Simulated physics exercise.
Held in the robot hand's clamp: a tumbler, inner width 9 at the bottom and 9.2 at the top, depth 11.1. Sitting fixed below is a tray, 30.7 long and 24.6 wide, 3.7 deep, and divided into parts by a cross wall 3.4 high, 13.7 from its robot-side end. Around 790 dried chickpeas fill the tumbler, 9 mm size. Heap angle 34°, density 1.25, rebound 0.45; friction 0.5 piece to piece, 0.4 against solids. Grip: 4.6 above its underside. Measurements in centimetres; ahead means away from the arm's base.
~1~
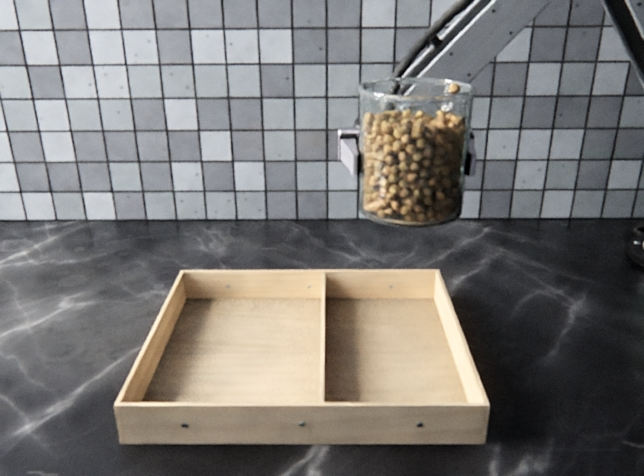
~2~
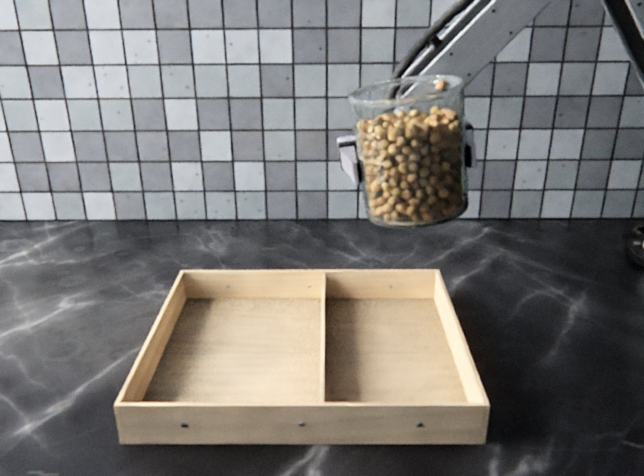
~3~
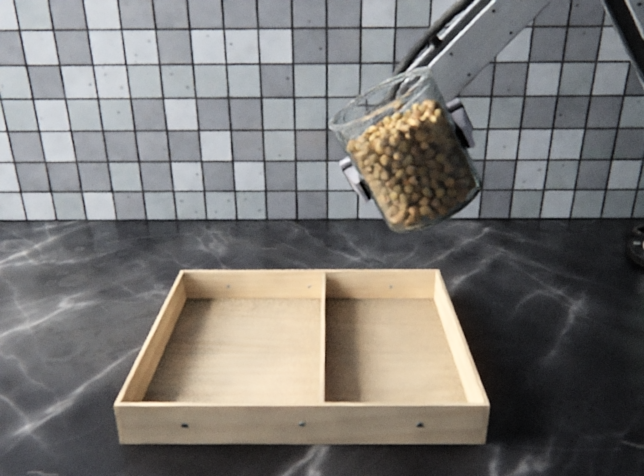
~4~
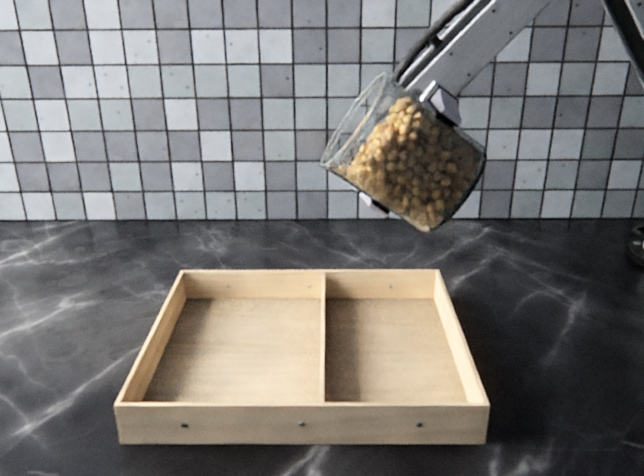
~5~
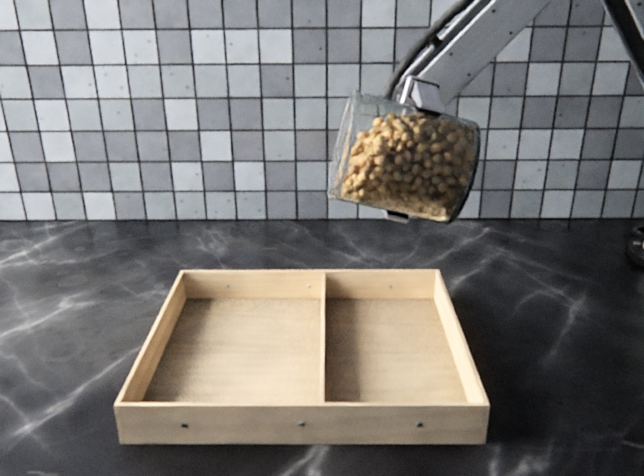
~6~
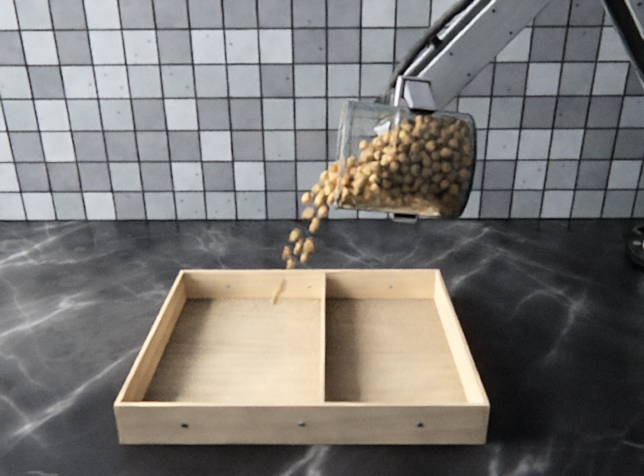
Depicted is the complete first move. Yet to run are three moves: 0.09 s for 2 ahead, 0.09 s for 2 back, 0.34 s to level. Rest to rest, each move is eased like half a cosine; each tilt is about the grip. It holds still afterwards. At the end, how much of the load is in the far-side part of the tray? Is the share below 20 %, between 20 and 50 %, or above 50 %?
It is between 20 and 50 %.
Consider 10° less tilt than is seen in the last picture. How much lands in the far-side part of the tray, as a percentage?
It would be near 15 per cent.
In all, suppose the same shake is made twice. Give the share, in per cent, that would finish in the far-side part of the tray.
Roughly 45 in a hundred.
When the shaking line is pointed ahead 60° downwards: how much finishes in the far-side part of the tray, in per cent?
You'd expect near 15 percent of it there.
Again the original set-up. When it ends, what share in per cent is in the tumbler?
Around 70 in a hundred.
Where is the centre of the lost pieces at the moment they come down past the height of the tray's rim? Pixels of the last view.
Centre: Roughly (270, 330).
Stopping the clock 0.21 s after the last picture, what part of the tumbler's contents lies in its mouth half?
I'd say close to 55 per cent.
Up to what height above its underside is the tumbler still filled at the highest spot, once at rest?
I'd say close to 8.0 cm.
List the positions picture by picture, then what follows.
Tumbler middle at (413, 152), level; upper third of the load around (412, 132), from x 365 to 460, top at y 90; 794 in the tumbler, in the first picture.
Tumbler middle at (411, 152), tilted 8° forward; upper third of the load around (412, 132), from x 365 to 460, top at y 85, in the second picture.
Tumbler middle at (408, 153), tilted 29° forward; upper third of the load around (411, 135), from x 350 to 470, top at y 100, in the third picture.
Tumbler middle at (404, 156), tilted 55° forward; upper third of the load around (411, 137), from x 340 to 475, top at y 100, in the fourth picture.
Tumbler middle at (402, 160), tilted 76° forward; upper third of the load around (417, 140), from x 340 to 470, top at y 115, in the fifth picture.
Tumbler middle at (402, 161), tilted 84° forward; upper third of the load around (425, 144), from x 275 to 465, top at y 120; 776 in the tumbler, 2 in the far-side part, 16 in flight or on a rim, in the sixth picture.
Then, 0.21 s later, tilted 83° forward, highest piece 23 above the table; 657 in the tumbler, 40 in the far-side part, 97 in flight or on a rim.
Then, 0.42 s later, tilted 18° forward, highest piece 27 above the table; 555 in the tumbler, 214 in the far-side part, 3 in the robot-side part, 22 in flight or on a rim.
Then, 0.72 s later, level, highest piece 25 above the table; 553 in the tumbler, 236 in the far-side part, 5 in the robot-side part.
Then, 1.77 s later, level, highest piece 25 above the table; 553 in the tumbler, 236 in the far-side part, 5 in the robot-side part.
At rest, 553 in the tumbler, 236 in the far-side part, 5 in the robot-side part. That is 30 % in the far-side part of the tray.
